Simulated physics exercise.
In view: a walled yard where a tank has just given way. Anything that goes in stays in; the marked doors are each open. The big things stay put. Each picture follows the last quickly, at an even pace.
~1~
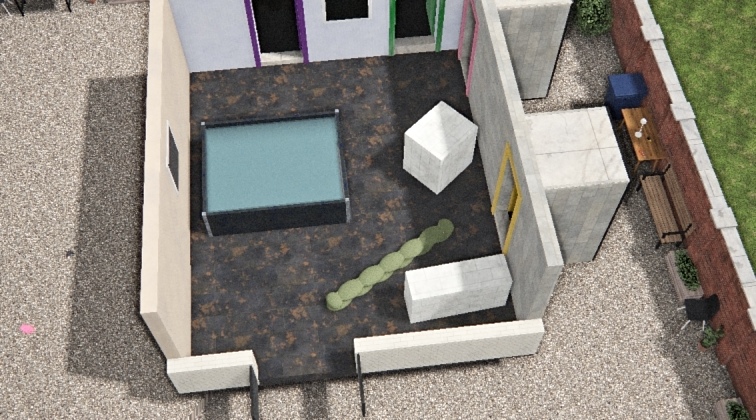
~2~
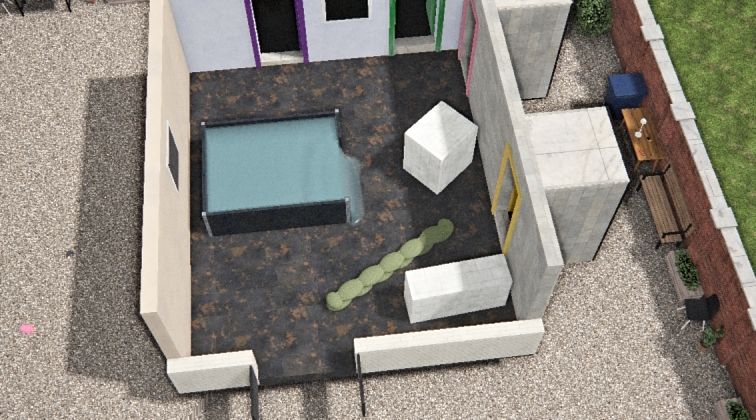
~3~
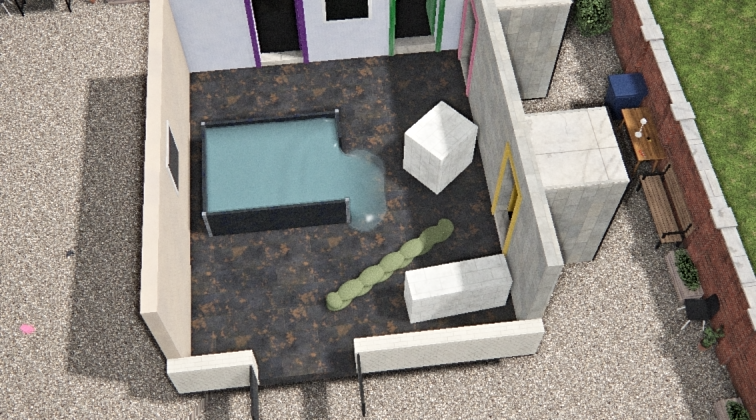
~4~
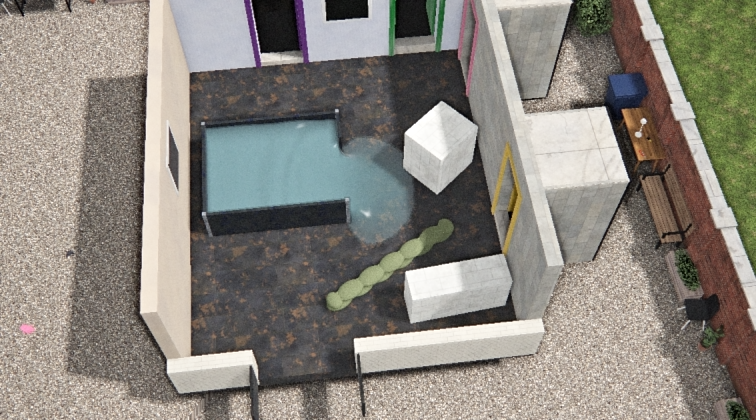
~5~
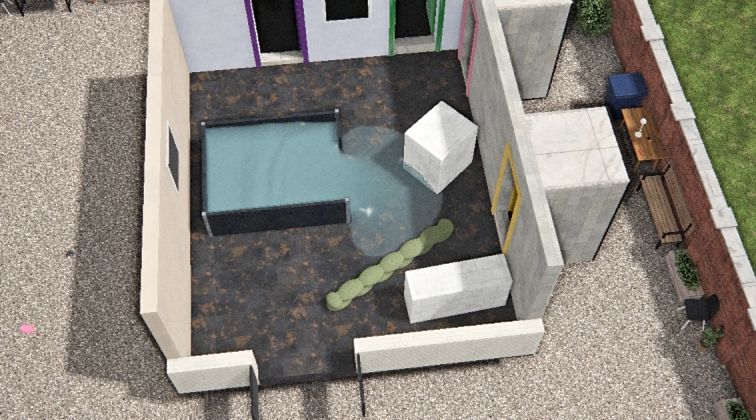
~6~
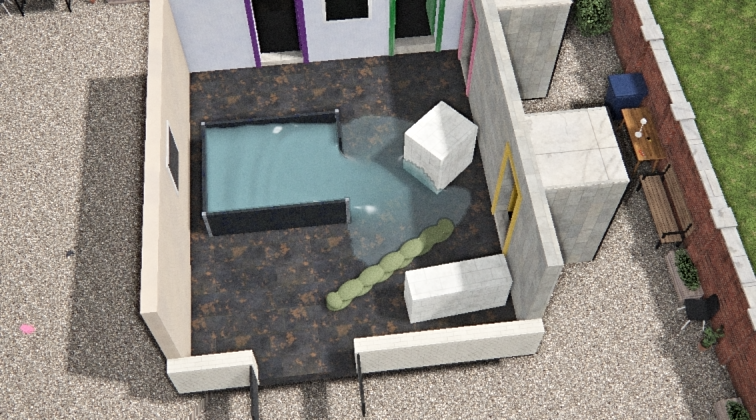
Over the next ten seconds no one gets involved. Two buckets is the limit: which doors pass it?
One by one: The purple door is going to let through no more than allowed, the green door is going to let through no more than allowed, the pink door is going to let through more than allowed, the yellow door is going to let through more than allowed.
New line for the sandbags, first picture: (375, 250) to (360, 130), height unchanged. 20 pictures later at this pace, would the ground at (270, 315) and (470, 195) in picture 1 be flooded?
So the first spot would be waterlogged, and the other one waterlogged.
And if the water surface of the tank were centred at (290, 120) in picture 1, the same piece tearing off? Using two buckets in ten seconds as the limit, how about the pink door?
As far as I can tell, the pink door gets swamped.
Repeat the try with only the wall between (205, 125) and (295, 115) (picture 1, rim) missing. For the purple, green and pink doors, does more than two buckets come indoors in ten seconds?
Taking them in turn, the purple door overshoots, the green door undershoots, and the pink door overshoots.
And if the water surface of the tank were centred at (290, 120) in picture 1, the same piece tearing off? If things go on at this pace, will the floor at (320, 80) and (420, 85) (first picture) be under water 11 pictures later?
In order: Not reached and reached by the flood.
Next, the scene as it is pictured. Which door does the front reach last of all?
I'd go with the purple door.
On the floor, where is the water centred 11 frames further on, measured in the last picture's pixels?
That comes out near (347, 185).
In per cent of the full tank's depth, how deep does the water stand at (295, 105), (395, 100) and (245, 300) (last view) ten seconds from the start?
8, 10 and 16 in a hundred, in turn.
A moment on, water covers 25 % of the floor; the purple door not reached, the green door not reached, the pink door not reached, the yellow door under two buckets in.
Next, water covers 40 % of the floor; the purple door not reached, the green door wet at the sill, nothing in, the pink door under two buckets in, the yellow door far over two buckets in.
Then, water covers 60 % of the floor; the purple door not reached, the green door wet at the sill, nothing in, the pink door over two buckets in, the yellow door far over two buckets in.
Later, water covers 95 % of the floor; the purple door wet at the sill, nothing in, the green door wet at the sill, nothing in, the pink door far over two buckets in, the yellow door far over two buckets in.
In the end, water covers 95 % of the floor; the purple door wet at the sill, nothing in, the green door wet at the sill, nothing in, the pink door far over two buckets in, the yellow door far over two buckets in.
